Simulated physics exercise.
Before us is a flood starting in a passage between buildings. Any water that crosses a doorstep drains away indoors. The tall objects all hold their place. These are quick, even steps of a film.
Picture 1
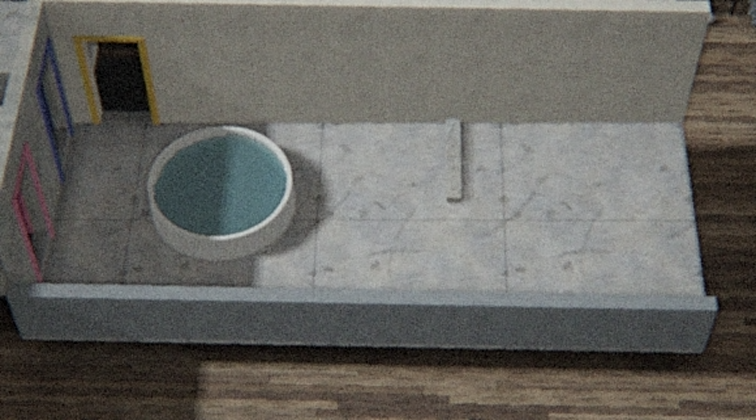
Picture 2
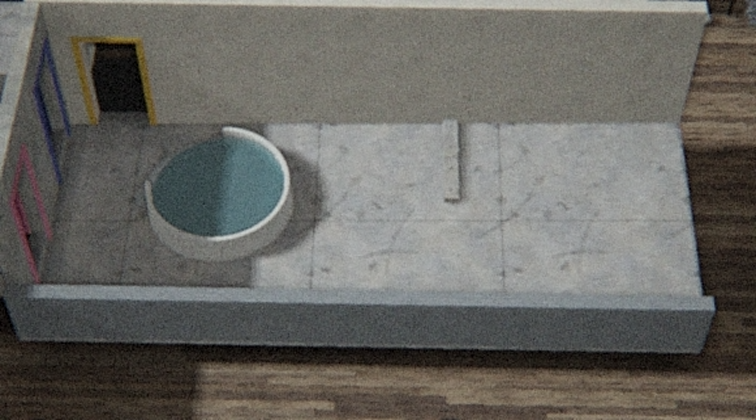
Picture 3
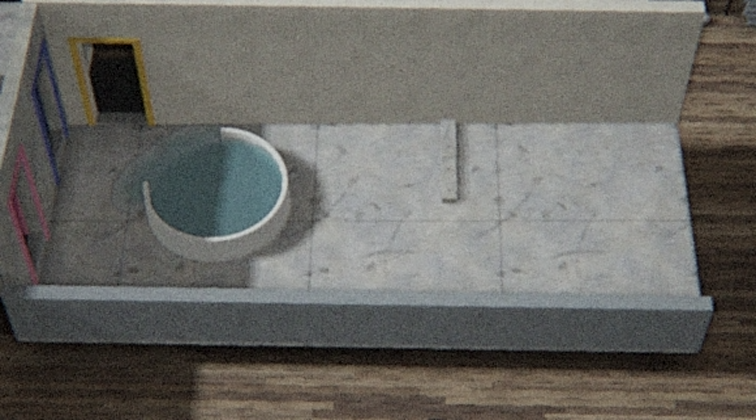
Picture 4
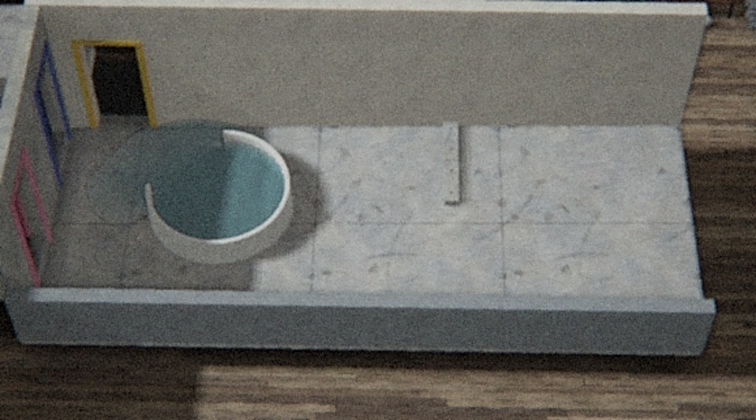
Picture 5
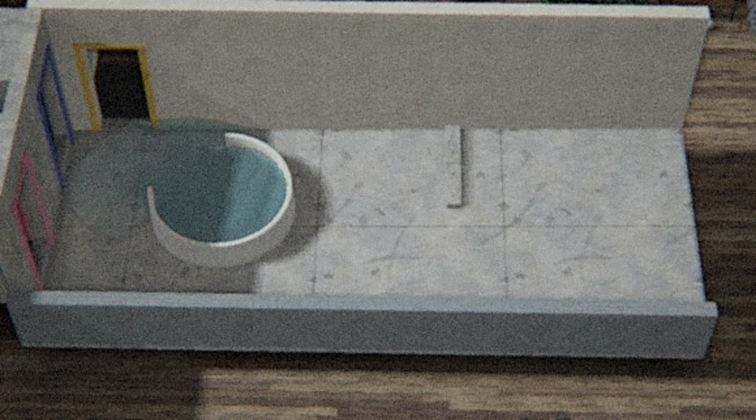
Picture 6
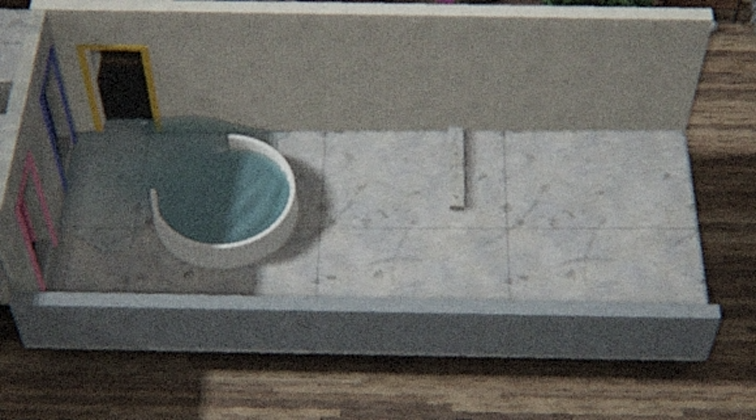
A round white pool of still blue-green water sat on the pale floor of a walled passage, then its far side opened and water poured out, spreading back and left toward the coloured doorways.
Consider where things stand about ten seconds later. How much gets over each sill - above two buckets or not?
The pink door will get two buckets at most; the yellow door will get more than two buckets; the blue door will get more than two buckets.
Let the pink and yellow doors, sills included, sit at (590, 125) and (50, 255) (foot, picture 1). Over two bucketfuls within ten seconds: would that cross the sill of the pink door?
The pink door stays below.
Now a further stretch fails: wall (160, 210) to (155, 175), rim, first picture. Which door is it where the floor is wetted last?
It's the yellow door.
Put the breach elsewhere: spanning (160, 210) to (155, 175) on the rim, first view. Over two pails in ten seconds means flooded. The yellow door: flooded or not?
I reckon the yellow door crosses the line.
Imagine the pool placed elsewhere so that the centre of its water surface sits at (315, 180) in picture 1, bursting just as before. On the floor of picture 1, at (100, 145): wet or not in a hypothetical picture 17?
At that place: Awash.
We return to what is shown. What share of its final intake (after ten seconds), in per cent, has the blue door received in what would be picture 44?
About 100 per cent.
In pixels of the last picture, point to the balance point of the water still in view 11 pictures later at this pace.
Close to pixel (171, 187).
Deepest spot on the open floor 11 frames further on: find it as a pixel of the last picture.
(73, 153).
A moment on, water covers 15 % of the floor; the pink door wet at the sill, nothing in, the yellow door over two buckets in, the blue door under two buckets in.
Next, water covers 20 % of the floor; the pink door wet at the sill, nothing in, the yellow door far over two buckets in, the blue door over two buckets in.
Then, water covers 35 % of the floor; the pink door wet at the sill, nothing in, the yellow door far over two buckets in, the blue door far over two buckets in.
Later, water covers 45 % of the floor; the pink door wet at the sill, nothing in, the yellow door far over two buckets in, the blue door far over two buckets in.
In the end, water covers 55 % of the floor; the pink door wet at the sill, nothing in, the yellow door far over two buckets in, the blue door far over two buckets in.
